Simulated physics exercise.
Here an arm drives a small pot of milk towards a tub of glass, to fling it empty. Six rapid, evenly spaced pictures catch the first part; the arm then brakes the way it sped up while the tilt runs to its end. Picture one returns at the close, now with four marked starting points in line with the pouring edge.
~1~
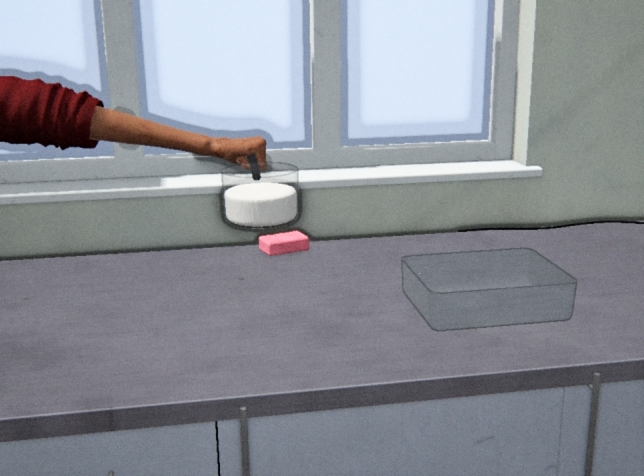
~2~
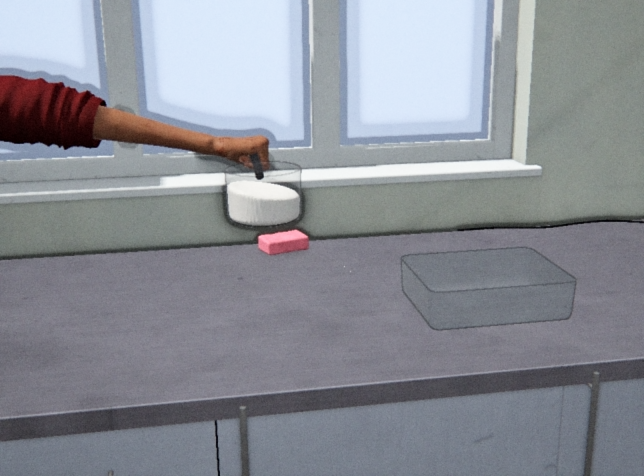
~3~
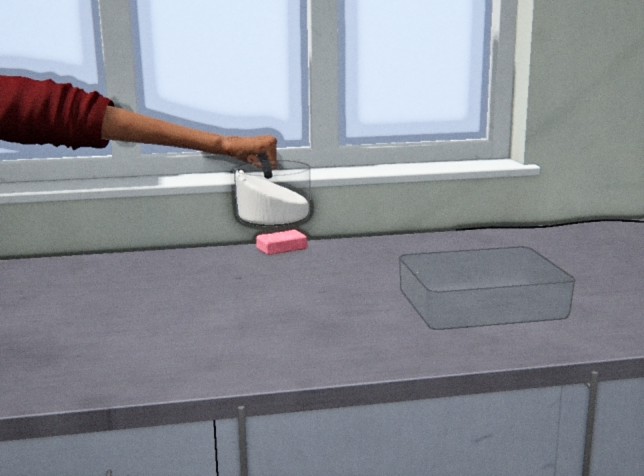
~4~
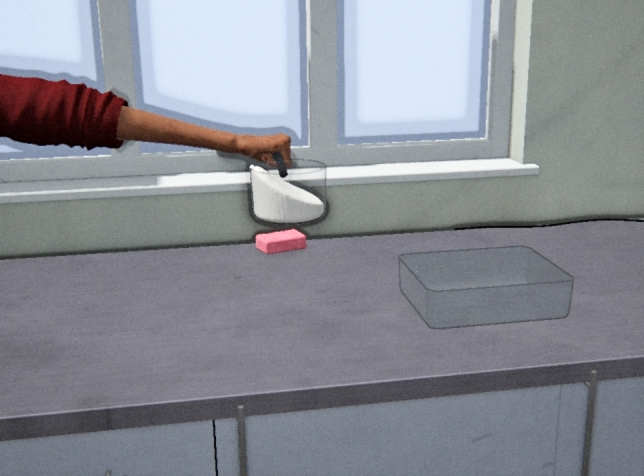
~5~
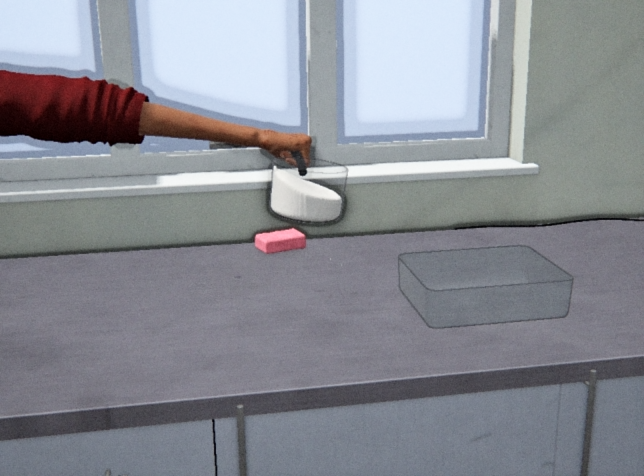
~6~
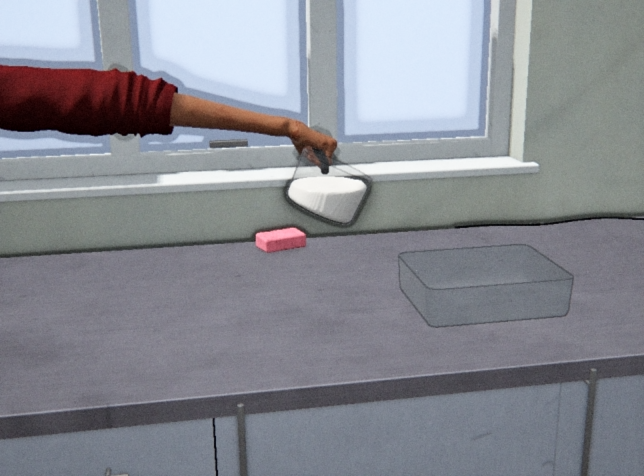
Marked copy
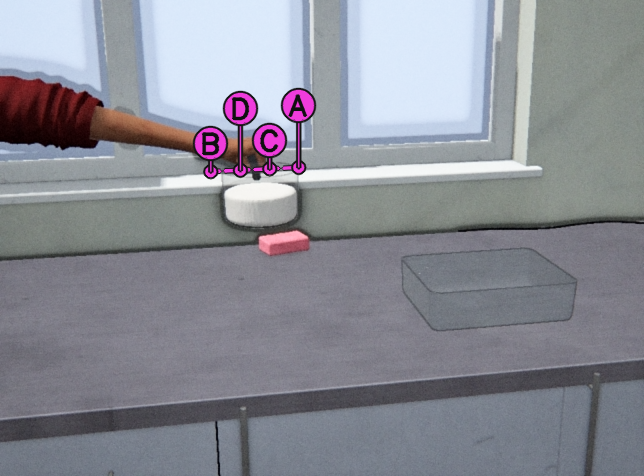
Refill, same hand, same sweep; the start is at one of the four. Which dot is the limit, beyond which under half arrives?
Use place C.
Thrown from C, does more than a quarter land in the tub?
Yes, it does.
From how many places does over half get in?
Two of them.
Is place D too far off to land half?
Yes, that goes wrong.
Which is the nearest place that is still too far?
That would be D.
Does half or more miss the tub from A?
No, that is safe.
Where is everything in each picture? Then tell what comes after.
Upright, lip at (296, 167); tub from (429, 330) to (571, 318); nothing has left yet, in the first picture.
Upright, lip at (299, 166); nothing has left yet, in the second picture.
Upright, lip at (308, 165); nothing has left yet, in the third picture.
Upright, lip at (324, 164); nothing has left yet, in the fourth picture.
Tipped about 8°, lip at (346, 167); nothing has left yet, in the fifth picture.
Tipped about 25°, lip at (370, 177); nothing has left yet, in the sixth picture.
On the marked copy, A at (298, 167); B at (210, 171); C at (269, 168); D at (240, 170).
Choosing A, about 72 % lands in the tub, 7 % falls short and 21 % goes beside or beyond.
Choosing B, about 1 % lands in the tub, 98 % falls short.
Choosing C, about 64 % lands in the tub, 21 % falls short and 16 % goes beside or beyond.
Choosing D, about 34 % lands in the tub, 58 % falls short and 9 % goes beside or beyond.
